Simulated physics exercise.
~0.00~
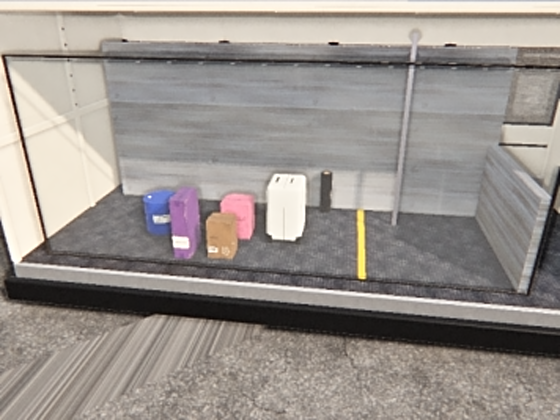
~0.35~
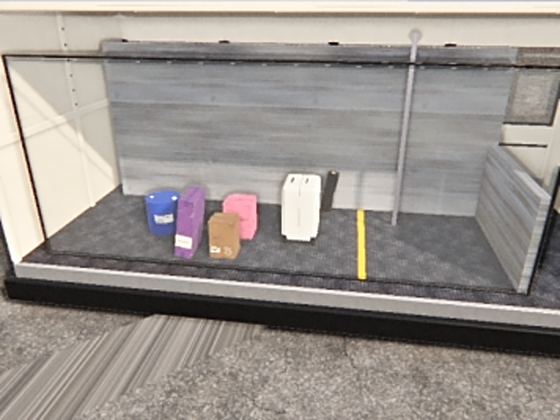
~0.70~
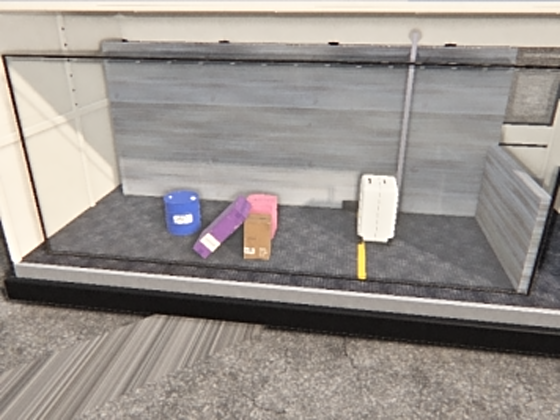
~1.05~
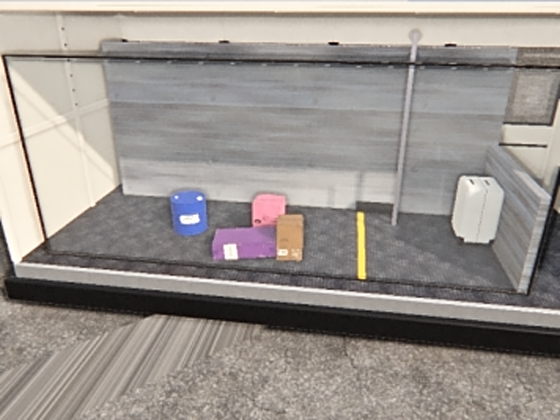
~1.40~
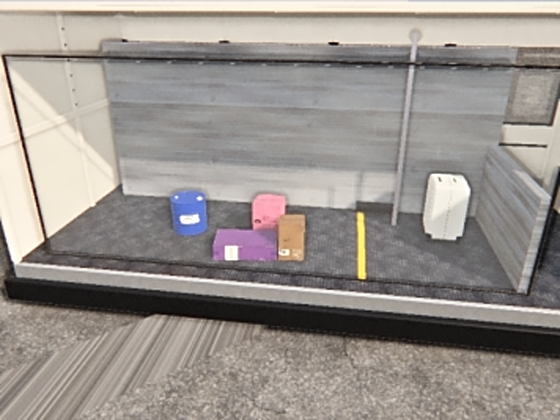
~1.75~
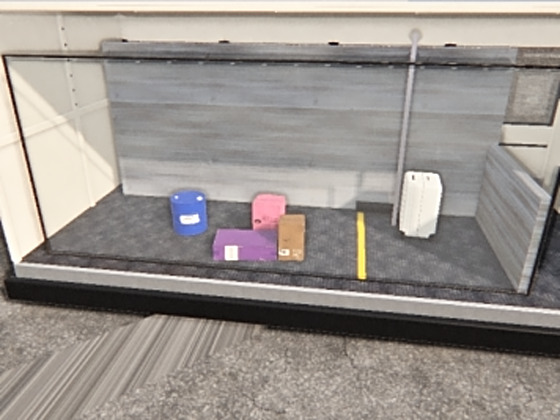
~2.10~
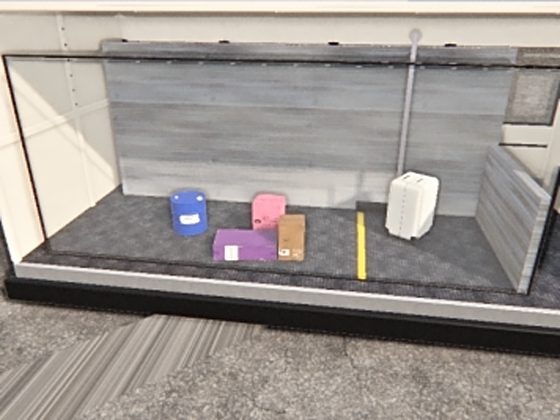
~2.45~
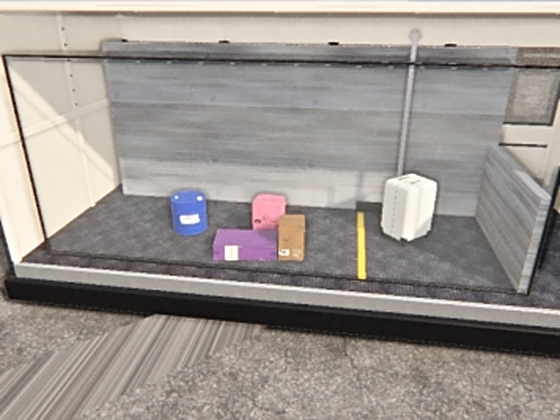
A white wheeled case stands tallest near the middle of a grey-walled, glass-fronted bay, seen from the front and slightly above. To its left are a blue drum, a purple tall box, a brown carton and a pink carton, with a small black roll behind it and a yellow line to the right. Everything shifts right as the purple box tips onto its side and the black roll topples across the line. The case slides past the line almost to the right wall, then drifts back left and settles upright by the pole, while the drum and both cartons stay short of the line.
